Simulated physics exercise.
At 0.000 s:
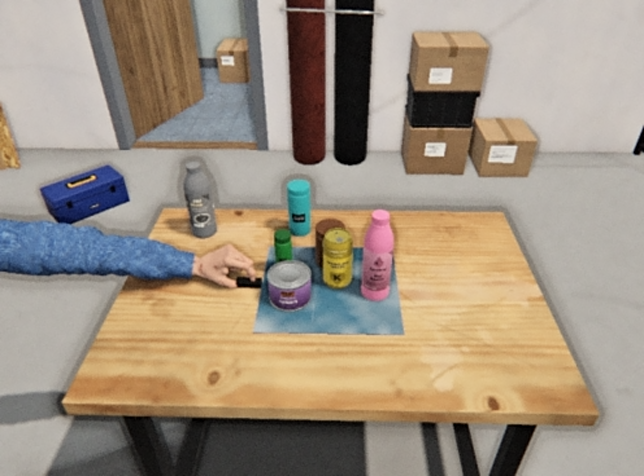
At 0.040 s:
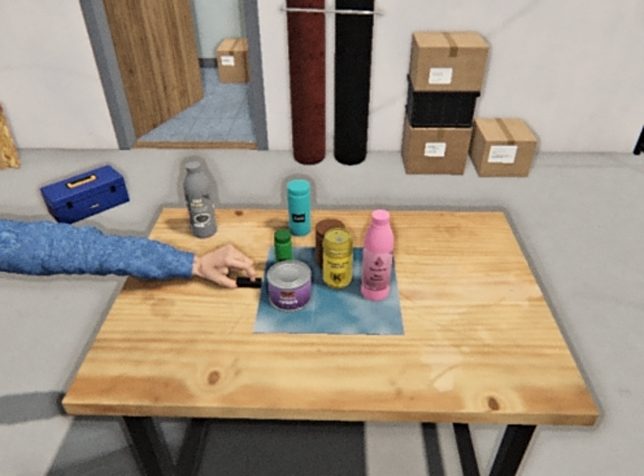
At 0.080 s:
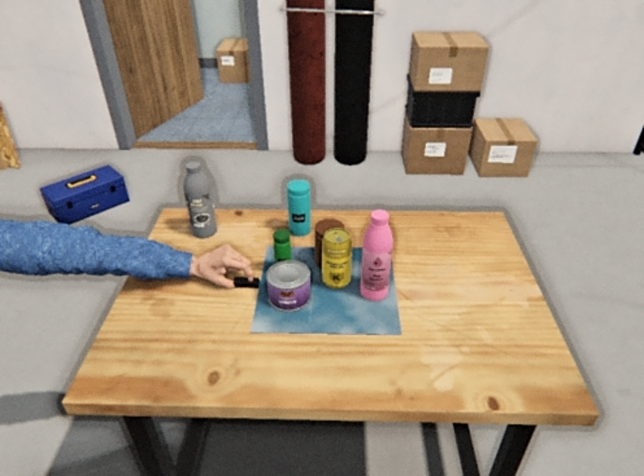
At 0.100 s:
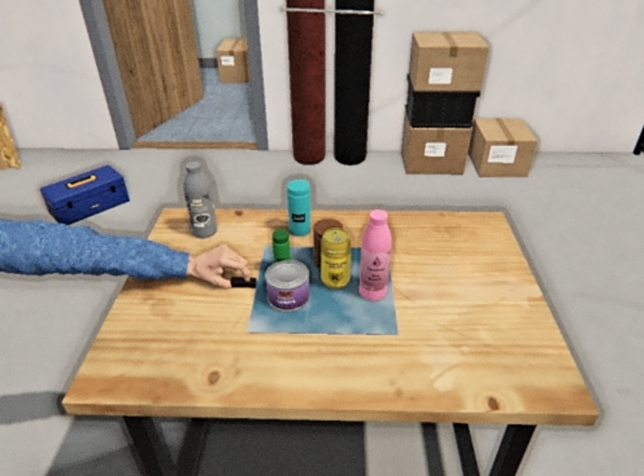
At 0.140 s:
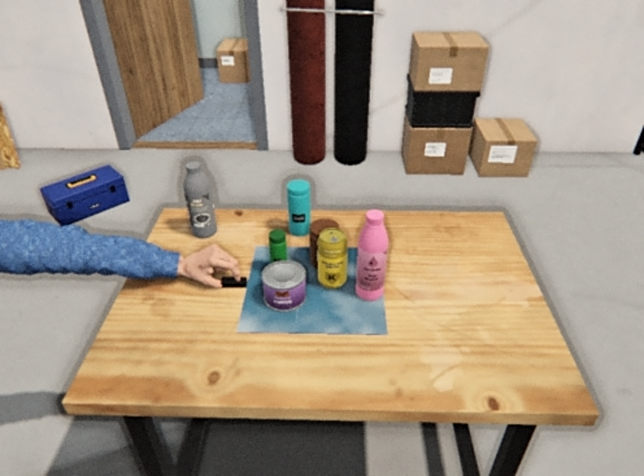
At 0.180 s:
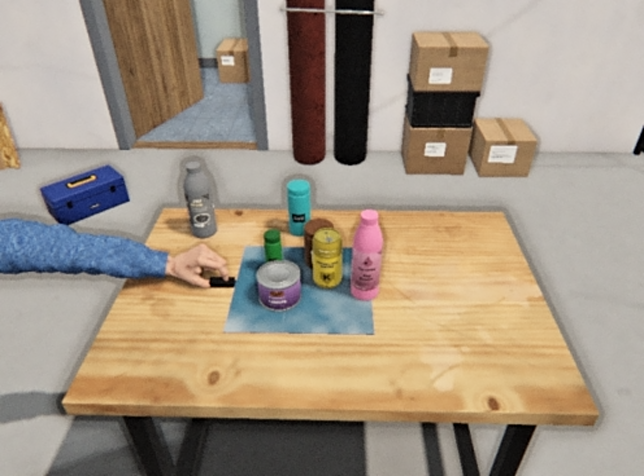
A blue place mat slid slowly left across the table as a hand pulled it, and the purple tub, yellow can and pink bottle on it shifted left less, while the grey bottle stayed put.
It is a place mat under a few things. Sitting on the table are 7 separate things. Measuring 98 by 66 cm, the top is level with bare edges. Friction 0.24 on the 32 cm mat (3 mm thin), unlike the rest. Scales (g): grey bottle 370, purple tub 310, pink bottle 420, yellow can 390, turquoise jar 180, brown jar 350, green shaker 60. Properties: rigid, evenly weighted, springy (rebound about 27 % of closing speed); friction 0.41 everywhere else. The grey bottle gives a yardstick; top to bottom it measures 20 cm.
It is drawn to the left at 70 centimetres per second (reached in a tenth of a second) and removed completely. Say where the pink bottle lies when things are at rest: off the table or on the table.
At rest it lies on the table.
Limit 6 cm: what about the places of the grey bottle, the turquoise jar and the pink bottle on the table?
Grey bottle: Remains in place; turquoise jar: Remains in place; pink bottle: Is displaced.
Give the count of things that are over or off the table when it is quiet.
The answer: 5.
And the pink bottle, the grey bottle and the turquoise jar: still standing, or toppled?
The pink bottle tips over; the grey bottle keeps standing; the turquoise jar keeps standing.
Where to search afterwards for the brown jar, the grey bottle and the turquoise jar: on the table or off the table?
Brown jar: Goes out of bounds; grey bottle: Stays in bounds; turquoise jar: Stays in bounds.
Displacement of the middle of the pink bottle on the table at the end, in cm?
The shift is close to 25 cm.
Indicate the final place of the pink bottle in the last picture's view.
At pixel (270, 281) or so, give or take.
By 0.48 s, mat out by 27 cm; pink bottle tilted 11° near (323, 254); yellow can 20 cm from its spot; green shaker 21 cm from its spot.
By 0.78 s, mat out by 48 cm; purple tub and green shaker now off the table; pink bottle tilted 19° near (316, 254); yellow can 41 cm from its spot.
By 1.18 s, mat out by 76 cm; yellow can and brown jar now off the table; pink bottle tilted 53° near (289, 262).
When it is over (1.8 s), off the table, purple tub, yellow can, brown jar and green shaker; lying over on the table, pink bottle; the other 2 within 6 cm of the start. End places, in pixels of the last picture, pink bottle near (270, 281).
